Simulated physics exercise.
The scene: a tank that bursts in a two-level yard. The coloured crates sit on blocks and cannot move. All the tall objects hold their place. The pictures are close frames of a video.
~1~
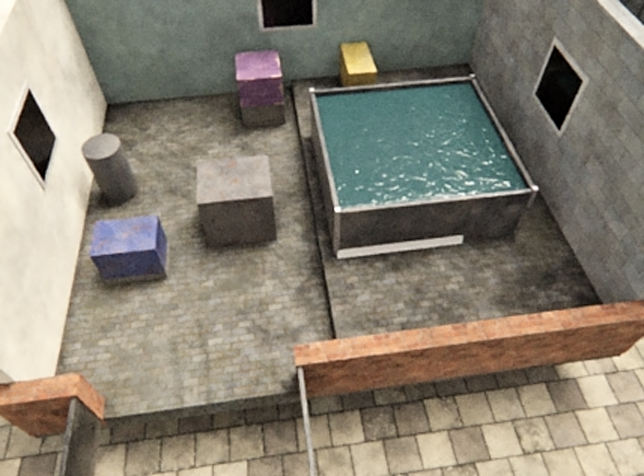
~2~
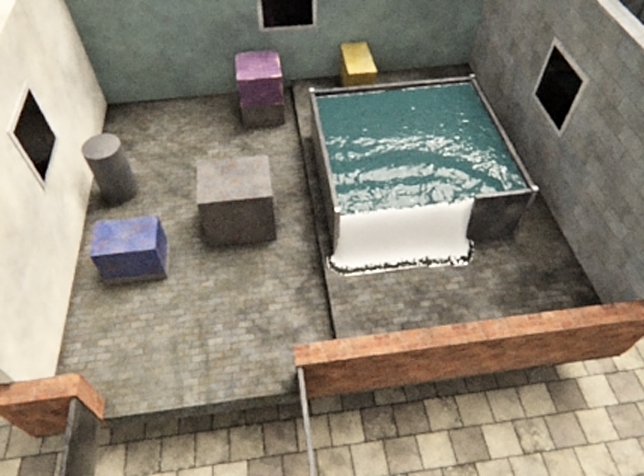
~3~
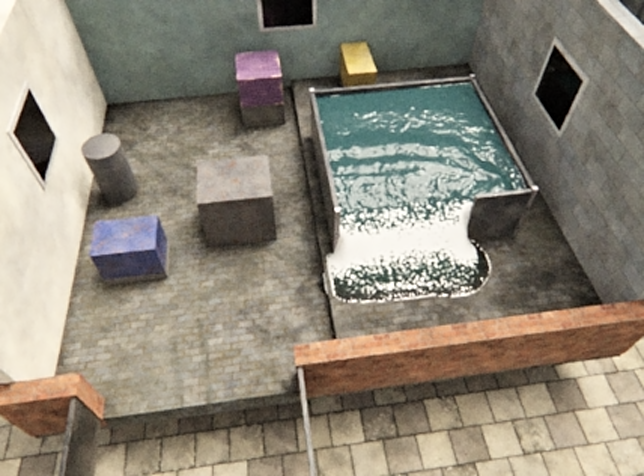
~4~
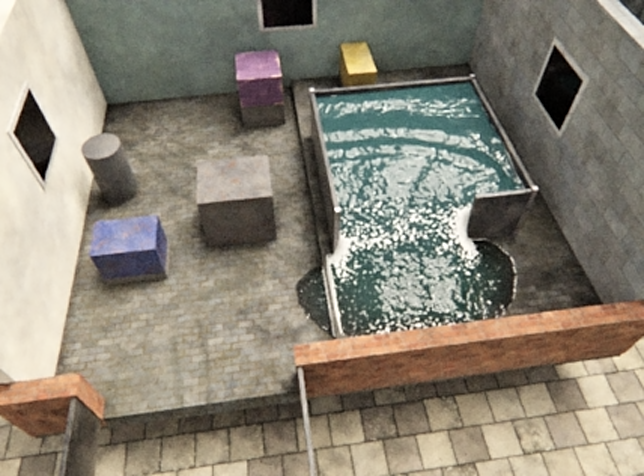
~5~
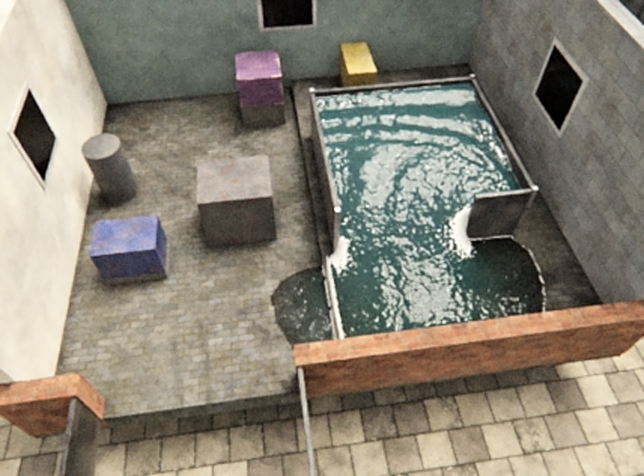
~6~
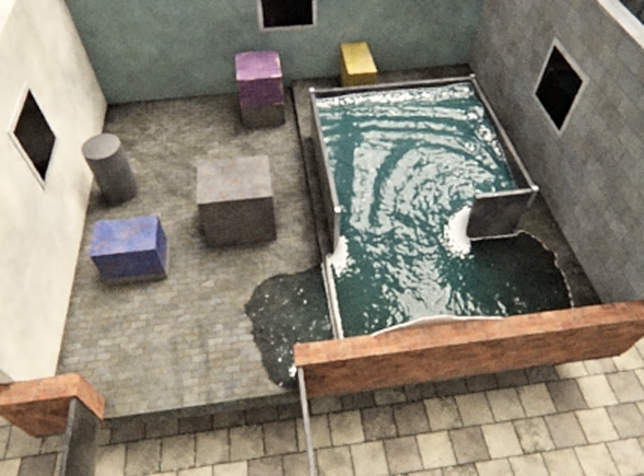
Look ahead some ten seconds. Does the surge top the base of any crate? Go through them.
In the end: The yellow crate is soaked; the purple crate keeps dry; the blue crate is soaked.
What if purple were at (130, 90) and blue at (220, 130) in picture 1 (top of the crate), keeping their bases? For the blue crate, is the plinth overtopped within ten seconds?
My reading: Blue ends up wet.
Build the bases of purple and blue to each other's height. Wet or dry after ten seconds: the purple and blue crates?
One by one: Purple crate ends up wet, blue crate remains dry.
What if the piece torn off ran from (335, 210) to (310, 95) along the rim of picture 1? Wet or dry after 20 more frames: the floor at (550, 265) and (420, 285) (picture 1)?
One after the other: Clear, dry.
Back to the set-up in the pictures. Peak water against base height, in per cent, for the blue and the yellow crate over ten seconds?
Near 280 and 180 in a hundred.
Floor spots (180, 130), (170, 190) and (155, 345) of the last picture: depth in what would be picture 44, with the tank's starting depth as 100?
In turn 6, 6 and 20 in a hundred.
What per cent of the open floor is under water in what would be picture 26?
Some 60 per cent.
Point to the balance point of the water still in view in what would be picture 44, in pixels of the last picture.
Near (340, 203).
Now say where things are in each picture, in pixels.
The open tank at (413, 140) is whole and still, in the first picture.
Water pours out at (403, 230) and has run to (331, 259), in the second picture.
Water pours out at (402, 233) and has run to (333, 289), in the third picture.
Water pours out at (402, 234) and has run to (500, 307), in the fourth picture.
The front is at a hidden place, out from the gap at (402, 235), in the fifth picture.
Water pours out at (402, 235) and has run to a hidden place, in the sixth picture.
A moment on, water covers 20 % of the floor; the yellow crate not reached, the purple crate not reached, the blue crate not reached.
Next, water covers 40 % of the floor; the yellow crate not reached, the purple crate not reached, the blue crate water round its plinth.
Then, water covers 60 % of the floor; the yellow crate not reached, the purple crate not reached, the blue crate water round its plinth.
Later, water covers 90 % of the floor; the yellow crate water round its plinth, the purple crate water round its plinth, the blue crate water round its plinth.
In the end, water covers 100 % of the floor; the yellow crate was topped, the purple crate stayed above the water, the blue crate was topped.
